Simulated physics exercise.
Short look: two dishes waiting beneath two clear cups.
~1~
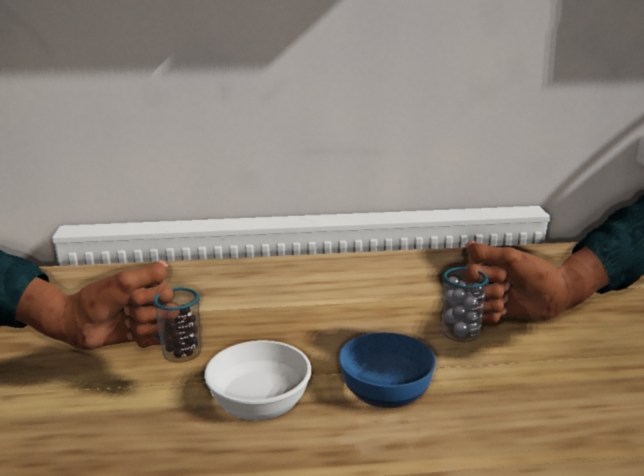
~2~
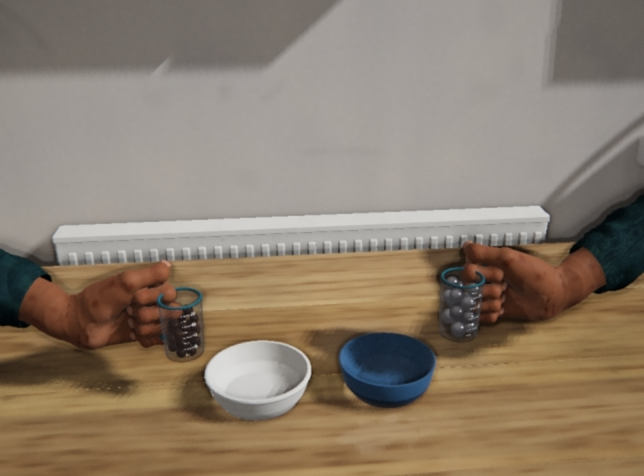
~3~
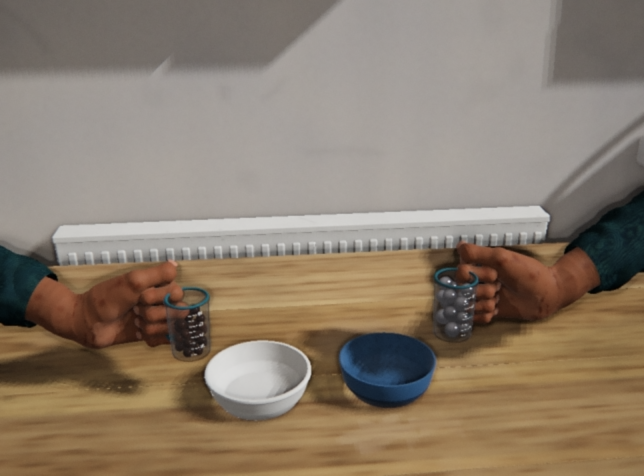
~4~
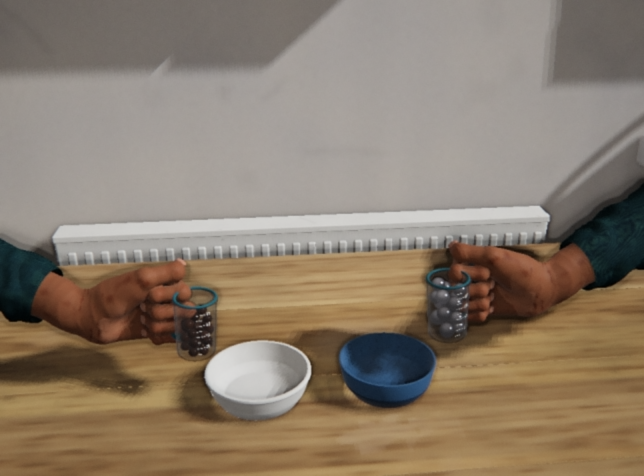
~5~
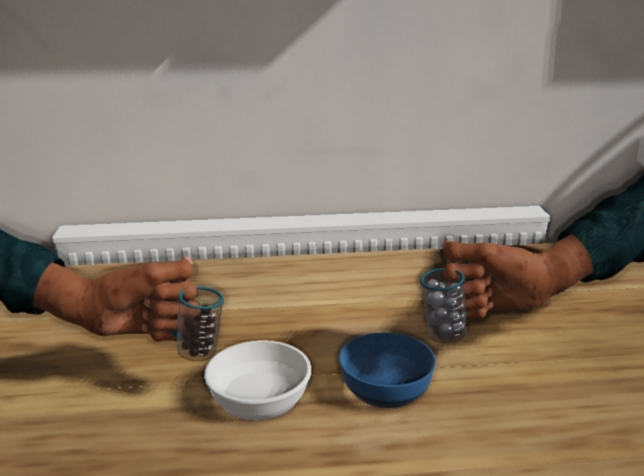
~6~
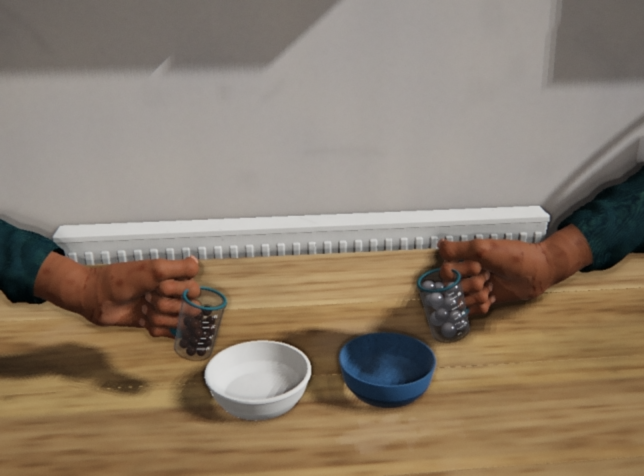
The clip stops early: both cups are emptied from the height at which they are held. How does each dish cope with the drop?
In order: Left dish receives the full amount; right dish receives the full amount.
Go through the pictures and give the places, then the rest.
Left dish at (259, 404), empty; left cup at (179, 325), holding chocolate balls, just above its dish; right dish at (396, 389), empty; right cup at (463, 305), holding steel balls, just above its dish, in the first picture.
Left cup at (182, 325), upright; right cup at (460, 305), upright, in the second picture.
Left cup at (189, 325), upright; right cup at (454, 306), upright, in the third picture.
Left cup at (196, 325), tipped 3°; right cup at (448, 306), tipped 3°, in the fourth picture.
Left cup at (199, 324), tipped 9°; right cup at (445, 306), tipped 9°, in the fifth picture.
Left dish at (259, 404); left cup at (199, 324), tipped 16°; right dish at (396, 389); right cup at (445, 306), tipped 16°, in the sixth picture.
Then, 0.45 s past the last view, left, all still in the cup; right, all still in the cup.
Then, 0.93 s past the last view, left, all still in the cup; right, all still in the cup.
Then, 1.51 s past the last view, left, all in the dish; right, all in the dish.
Finally, left, all in the dish, none outside the dish; right, all in the dish, none outside the dish.
